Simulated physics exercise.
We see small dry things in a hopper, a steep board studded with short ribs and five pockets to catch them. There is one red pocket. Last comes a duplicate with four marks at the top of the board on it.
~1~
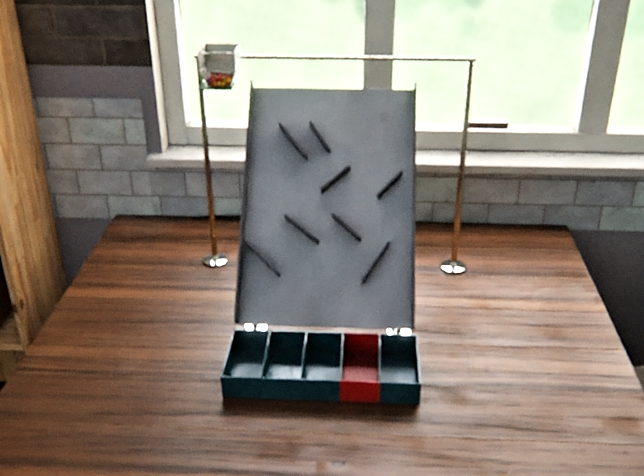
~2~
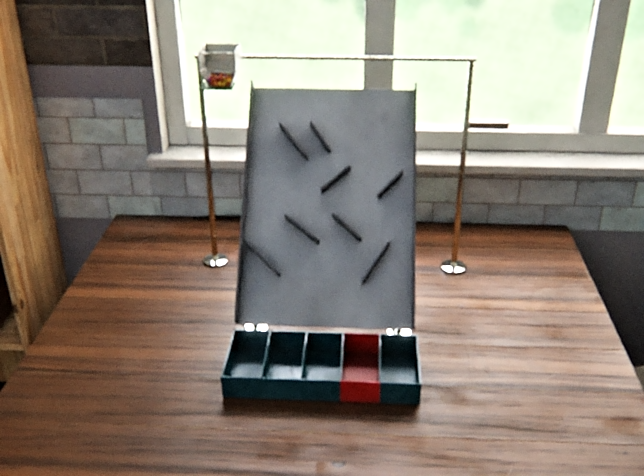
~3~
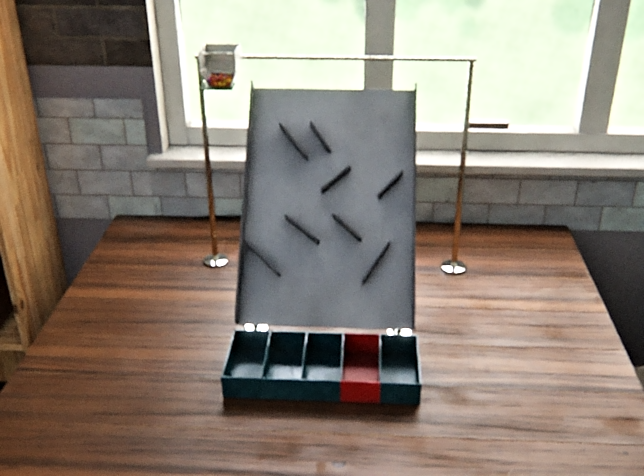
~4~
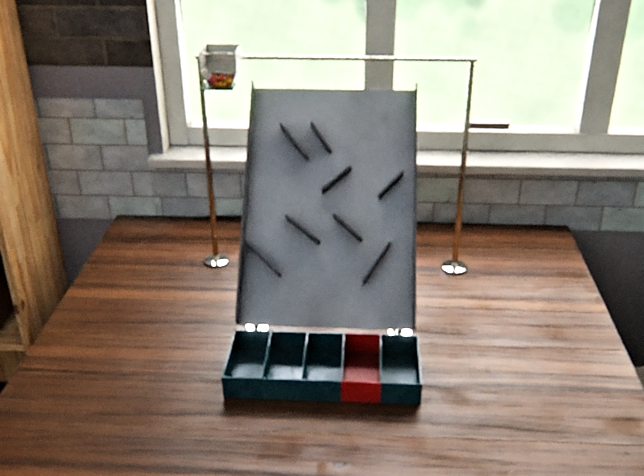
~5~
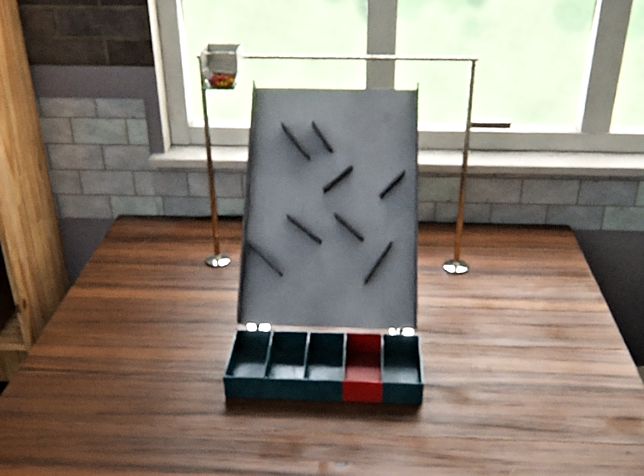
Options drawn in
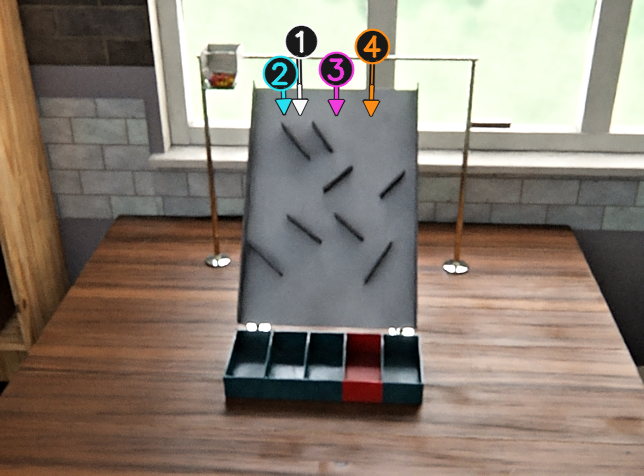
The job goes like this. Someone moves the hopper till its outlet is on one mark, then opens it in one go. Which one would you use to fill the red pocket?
1 is best.
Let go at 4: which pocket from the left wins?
It is the third one.
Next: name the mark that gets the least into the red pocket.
It is 4.
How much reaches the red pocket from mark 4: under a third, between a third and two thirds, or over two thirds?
Mark 4 gives under a third.
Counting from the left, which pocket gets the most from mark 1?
The fourth from the left.
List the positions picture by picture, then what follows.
Hopper at (221, 80), round plastic beads, door shut, in the first picture.
Ribs (280, 123) to (307, 155), (310, 121) to (330, 149), (321, 189) to (350, 165), in the second picture.
Ribs (378, 195) to (403, 170), (285, 215) to (318, 241), (333, 213) to (361, 238), in the third picture.
Ribs (246, 241) to (279, 274), (363, 281) to (390, 242), in the fourth picture.
Red pocket at (362, 390), number 4 of 5 from the left, in the fifth picture.
On the marked copy, mark 1 meets the board at (300, 109); mark 2 meets the board at (284, 108); mark 3 meets the board at (336, 109); mark 4 meets the board at (371, 110).
If 1 is chosen, about two thirds in the red pocket, a small part in other pockets, about a quarter outside the box.
If 2 is chosen, about a third in the red pocket, about a third in other pockets, about a quarter outside the box.
If 3 is chosen, about a third in the red pocket, about a third in other pockets, about a quarter outside the box.
If 4 is chosen, a small part in the red pocket, about two thirds in other pockets, about a quarter outside the box.
